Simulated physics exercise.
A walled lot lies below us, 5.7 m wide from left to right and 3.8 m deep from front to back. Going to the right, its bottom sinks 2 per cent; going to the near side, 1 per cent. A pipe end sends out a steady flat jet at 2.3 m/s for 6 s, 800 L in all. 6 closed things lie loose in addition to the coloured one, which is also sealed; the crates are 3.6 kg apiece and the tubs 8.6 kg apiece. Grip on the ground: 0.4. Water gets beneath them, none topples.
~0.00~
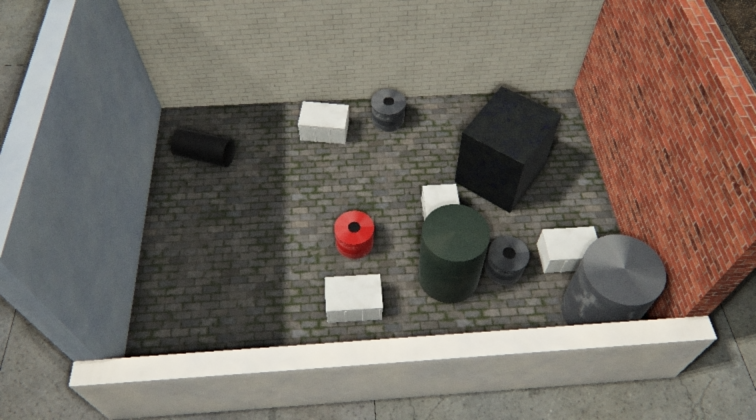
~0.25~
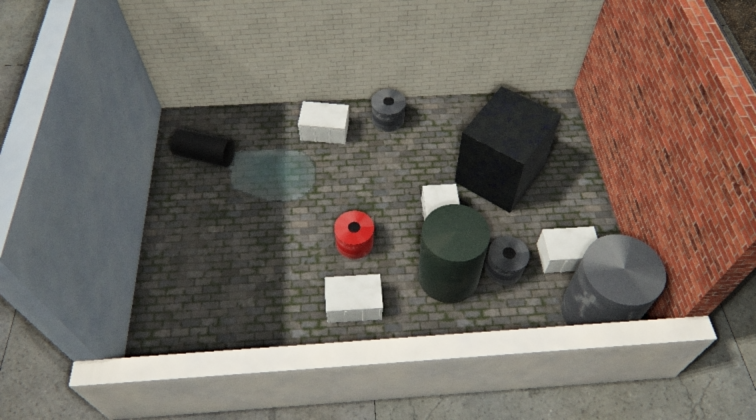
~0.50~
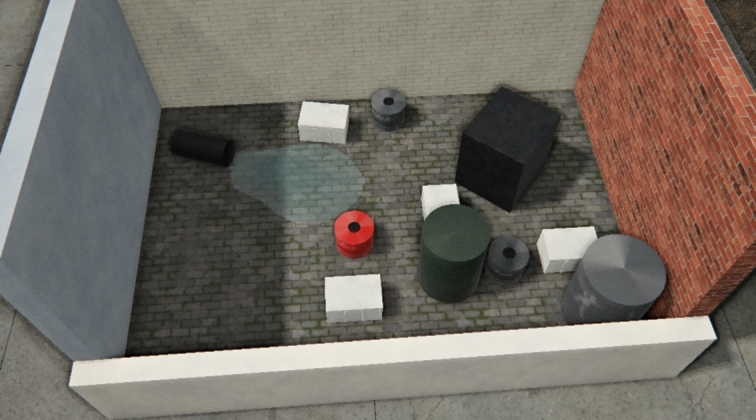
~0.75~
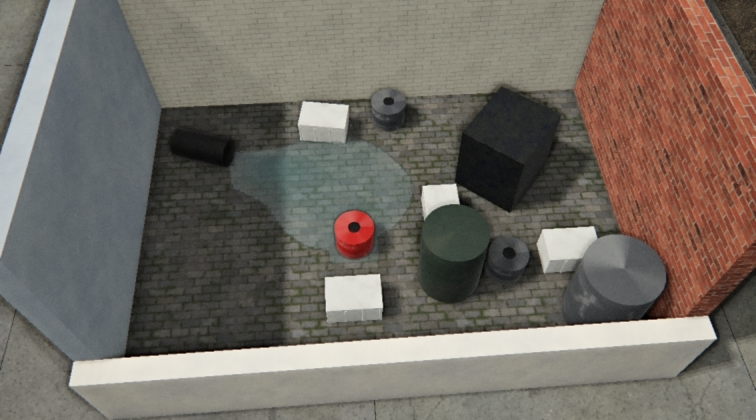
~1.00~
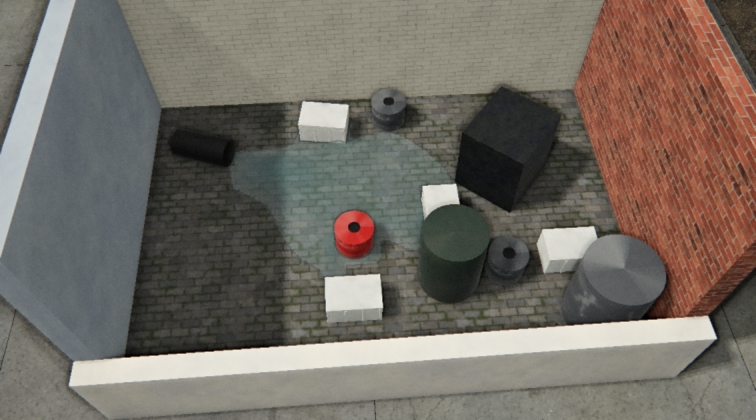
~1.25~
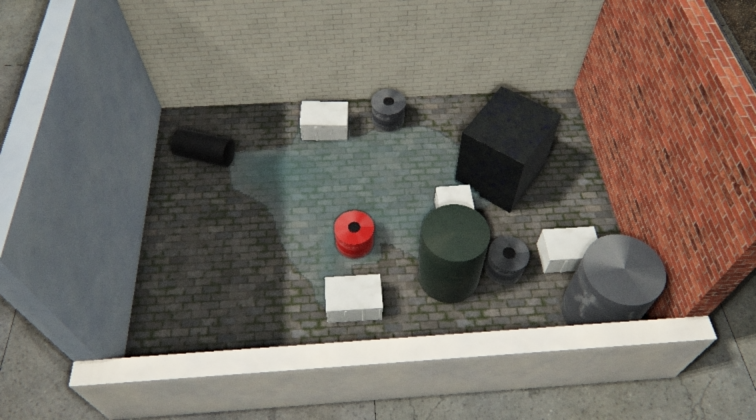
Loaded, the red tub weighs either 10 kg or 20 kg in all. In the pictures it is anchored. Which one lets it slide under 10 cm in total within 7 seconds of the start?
Heavier only.
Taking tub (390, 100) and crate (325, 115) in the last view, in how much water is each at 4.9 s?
Roughly 2 and 1 cm.
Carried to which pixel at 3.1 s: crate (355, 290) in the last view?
About (404, 330), give or take.
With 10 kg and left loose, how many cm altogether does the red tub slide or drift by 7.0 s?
Some 300 centimetres of travel in total.
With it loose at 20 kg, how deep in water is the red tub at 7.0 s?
Close to 2 cm deep.
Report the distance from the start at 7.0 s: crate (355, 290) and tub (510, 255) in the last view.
140 cm, 30 cm.
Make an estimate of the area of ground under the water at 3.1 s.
Somewhere around 11.5 m2, roughly.
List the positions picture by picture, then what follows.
In the first picture, the red tub at (354, 227) rests on the ground; 0.0 m2 under water; 0 of 7 have shifted.
In the second picture, the red tub at (354, 227) rests on the ground; 0.7 m2 under water; 0 of 7 have shifted.
In the third picture, the red tub at (354, 227) rests on the ground; 1.5 m2 under water; 0 of 7 have shifted.
In the fourth picture, the red tub at (354, 227), on the bottom; water covers 2.5 m2; 0 of 7 have shifted.
In the fifth picture, the red tub at (354, 227), on the bottom; water covers 3.6 m2; 0 of 7 have shifted.
In the sixth picture, the red tub at (354, 227), on the bottom; water covers 4.6 m2; 1 of 7 have shifted.
After 1.8 s the red tub would be 46 cm from its start with 10 kg and 0 cm from its start with 20 kg; 5 cm of water round it then.
After 3.1 s the red tub would be 127 cm from its start with 10 kg and 0 cm from its start with 20 kg; 5 cm of water round it then.
After 4.9 s the red tub would be 190 cm from its start with 10 kg and 0 cm from its start with 20 kg; 5 cm of water round it then.
After 7.0 s the red tub would be 173 cm from its start with 10 kg and 0 cm from its start with 20 kg; 2 cm of water round it then.
